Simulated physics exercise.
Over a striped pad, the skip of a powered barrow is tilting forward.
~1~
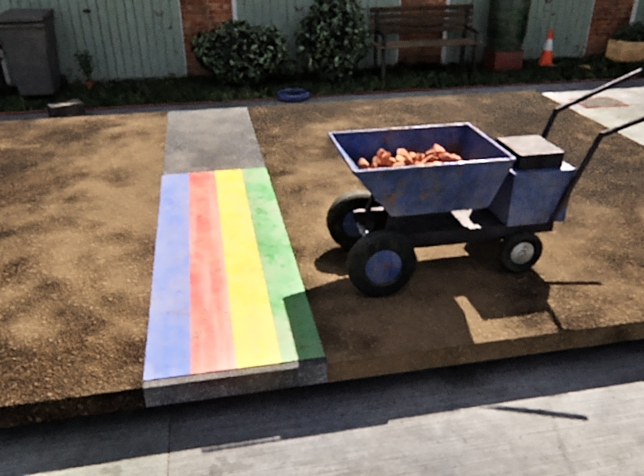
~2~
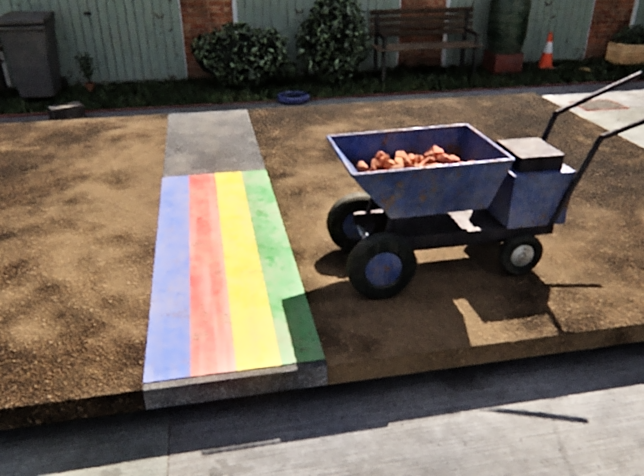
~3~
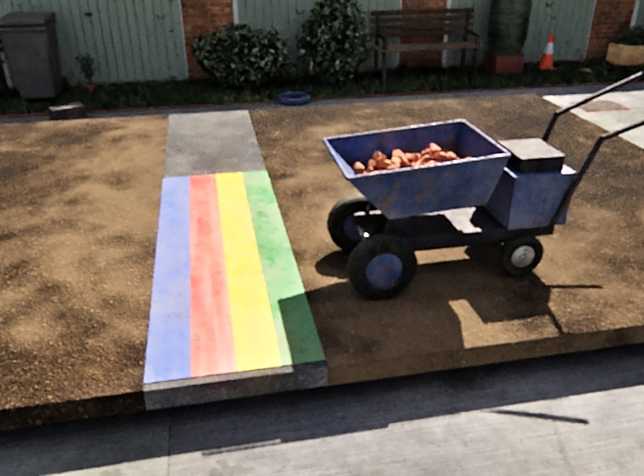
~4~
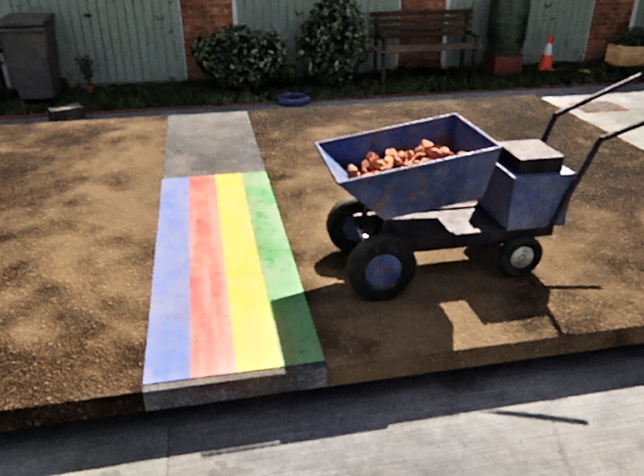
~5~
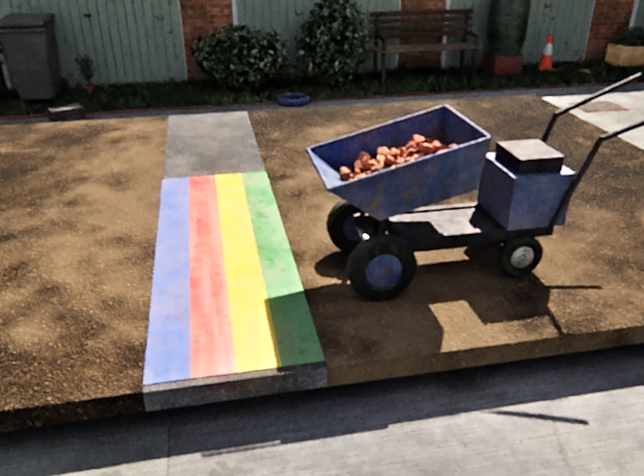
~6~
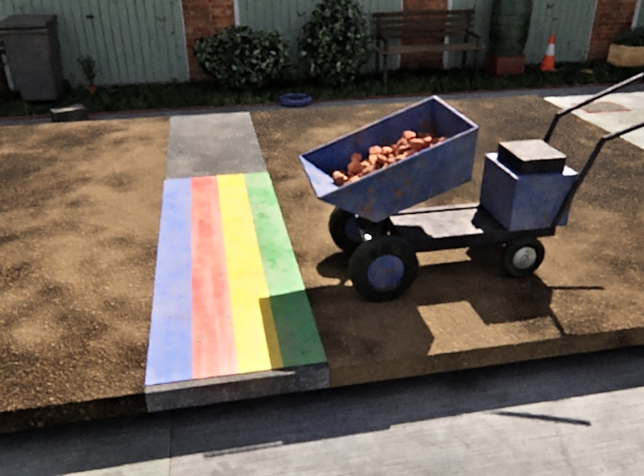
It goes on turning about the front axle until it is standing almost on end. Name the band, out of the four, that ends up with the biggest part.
The yellow band.
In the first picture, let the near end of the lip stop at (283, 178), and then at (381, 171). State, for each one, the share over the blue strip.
Roughly 40 per cent at the first spot and 0 per cent at the second.
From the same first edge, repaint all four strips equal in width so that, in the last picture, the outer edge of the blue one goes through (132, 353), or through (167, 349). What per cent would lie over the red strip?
In turn 20 and 20 in a hundred.
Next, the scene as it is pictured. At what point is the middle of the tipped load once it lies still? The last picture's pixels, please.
Close to (236, 283) in the last view.
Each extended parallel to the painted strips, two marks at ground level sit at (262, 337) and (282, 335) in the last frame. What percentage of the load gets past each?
First 60 in a hundred, second 70 in a hundred.
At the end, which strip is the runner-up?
Rank 2: That red strip.
Soon after the last picture, skip tipped steeply; all in the skip.
A little later, skip tipped right over; most in the skip; a small part over the yellow strip; a stray few over the red strip.
Later still, skip tipped right over; about a quarter in the skip; a small part over the green strip; about a third over the yellow strip; about a quarter over the red strip; a small part over the blue strip; a stray few off the paint.
At rest, skip tipped right over; about a quarter in the skip; a small part over the green strip; about a third over the yellow strip; about a quarter over the red strip; a small part over the blue strip; a stray few off the paint.
